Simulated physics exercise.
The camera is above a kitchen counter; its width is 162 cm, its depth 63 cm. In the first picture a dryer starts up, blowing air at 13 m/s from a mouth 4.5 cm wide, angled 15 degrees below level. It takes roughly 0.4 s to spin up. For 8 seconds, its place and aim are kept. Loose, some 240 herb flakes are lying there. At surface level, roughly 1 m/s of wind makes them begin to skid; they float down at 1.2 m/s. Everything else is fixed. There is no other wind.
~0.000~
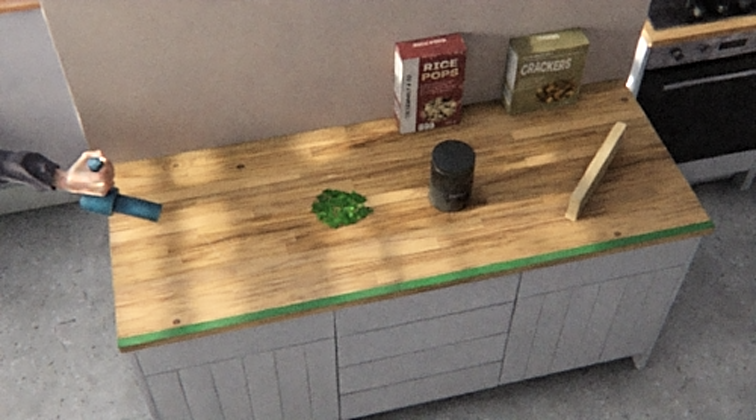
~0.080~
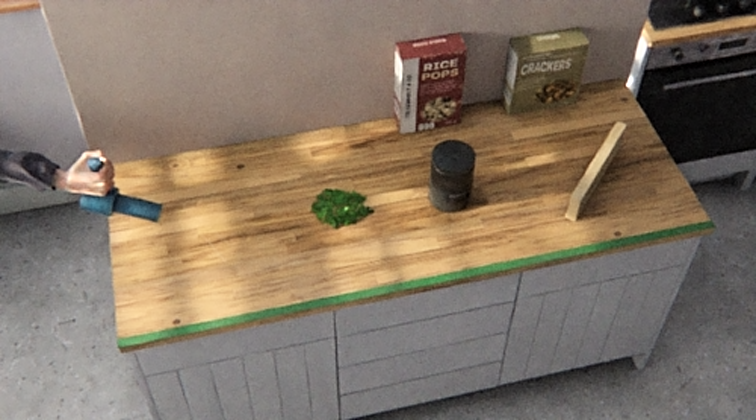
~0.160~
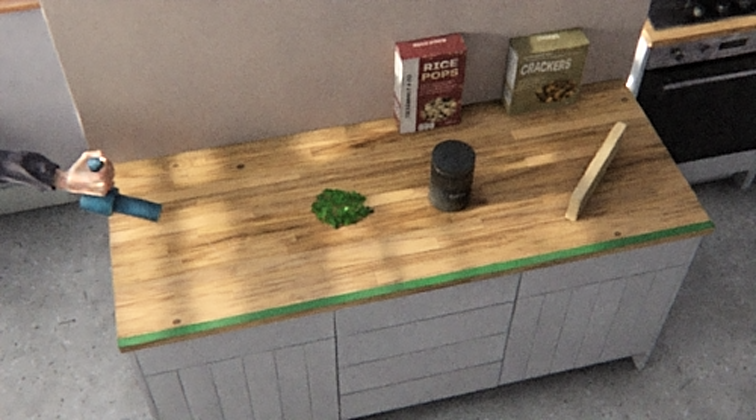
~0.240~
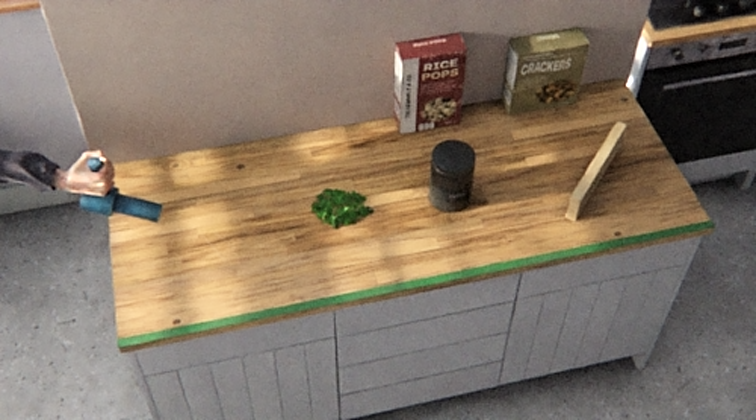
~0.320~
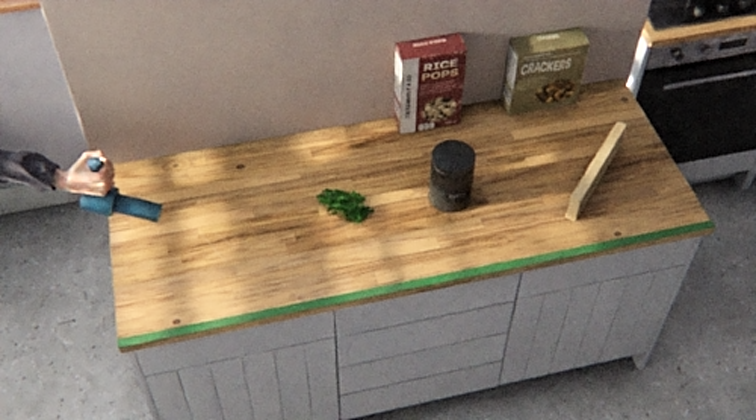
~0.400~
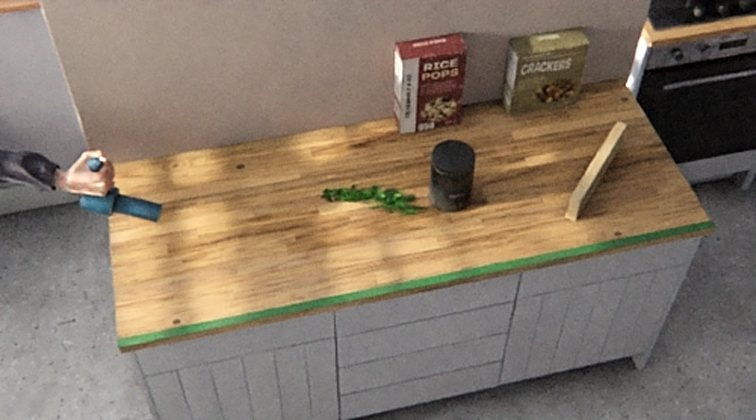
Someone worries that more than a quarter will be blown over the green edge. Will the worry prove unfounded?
Within one in four.
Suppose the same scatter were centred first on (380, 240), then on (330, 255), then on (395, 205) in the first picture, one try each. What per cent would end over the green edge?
First try near 60 %, second near 90 %, third near 15 %.
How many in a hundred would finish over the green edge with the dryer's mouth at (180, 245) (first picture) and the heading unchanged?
0 %.
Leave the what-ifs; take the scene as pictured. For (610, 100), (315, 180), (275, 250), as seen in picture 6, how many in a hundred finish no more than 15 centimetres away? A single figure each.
In order: About 15 %, then 0 %, then 0 %.
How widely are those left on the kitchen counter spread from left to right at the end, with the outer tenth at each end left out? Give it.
I'd say close to 40 cm.
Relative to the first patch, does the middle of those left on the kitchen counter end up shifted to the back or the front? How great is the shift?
It moves toward the far edge, close to 10 cm.
After 1.6 s, 90 % are on the move or not yet settled, 5 % are over the green edge; the middle of those still in play is near (578, 141).
After 2.6 s, 68 % are on the move or not yet settled, 6 % are over the green edge; the middle of those still in play is near (603, 132).
After 4.4 s, 35 % are on the move or not yet settled, 6 % are over the green edge; the middle of those still in play is near (611, 133).
After 8.0 s, at the end, 6 % are over the green edge; the middle of those still in play is near (627, 129).
